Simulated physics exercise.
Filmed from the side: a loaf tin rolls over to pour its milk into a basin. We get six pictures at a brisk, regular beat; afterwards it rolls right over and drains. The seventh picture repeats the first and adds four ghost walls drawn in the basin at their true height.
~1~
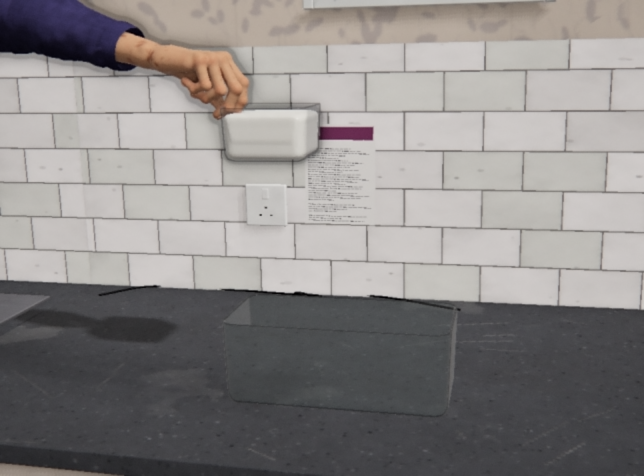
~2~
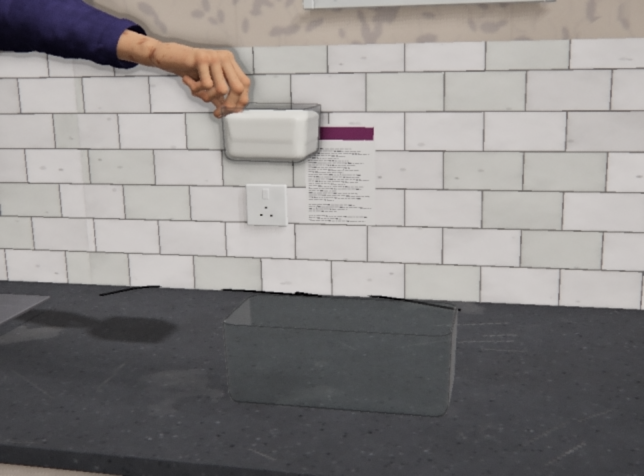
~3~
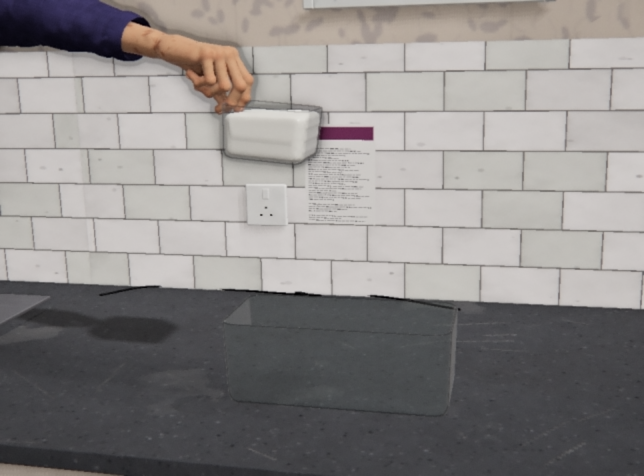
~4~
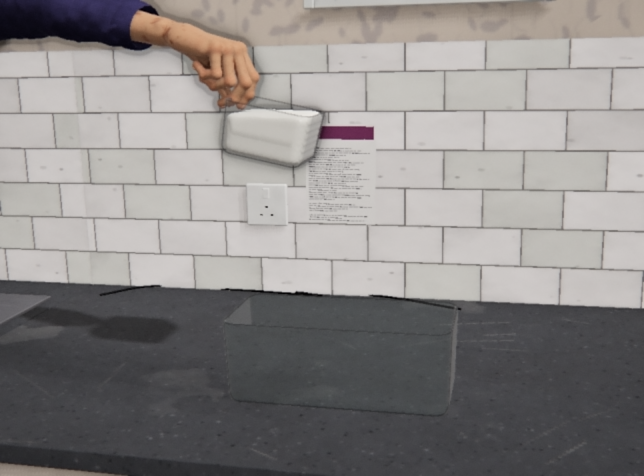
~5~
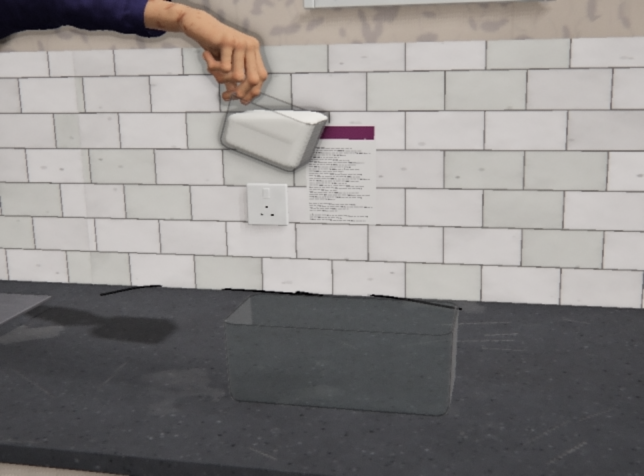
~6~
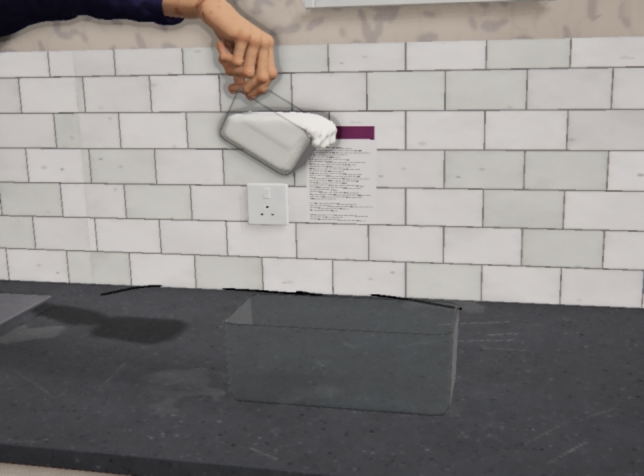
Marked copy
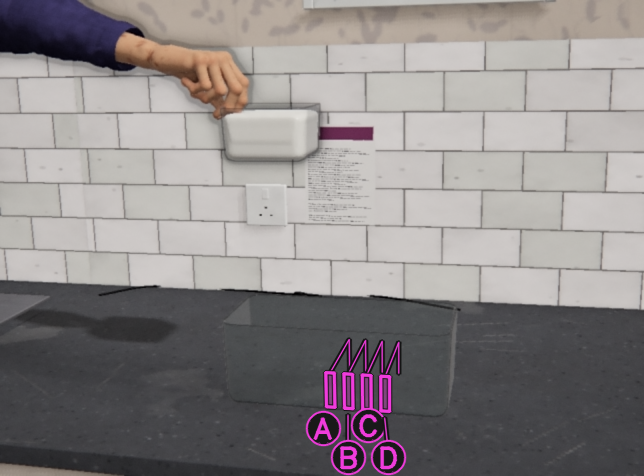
Above a dark kitchen counter with a clear basin on it, a hand held a loaf tin of milk level, then gradually tilted it rightward until the white milk began coming over its lip.
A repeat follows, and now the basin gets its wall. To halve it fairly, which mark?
Position D does it best.
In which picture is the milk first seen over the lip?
In picture 5.
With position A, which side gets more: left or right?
The right side.
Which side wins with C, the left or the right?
The right one.
In magenta, A at (329, 413); B at (348, 414); C at (366, 416); D at (384, 417).
Choosing A, about 9 % ends left of the wall and 88 % right of it; 3 % is lost outside.
Choosing B, about 20 % ends left of the wall and 78 % right of it.
Choosing C, about 31 % ends left of the wall and 66 % right of it; 3 % is lost outside.
Choosing D, about 53 % ends left of the wall and 45 % right of it; 3 % is lost outside.
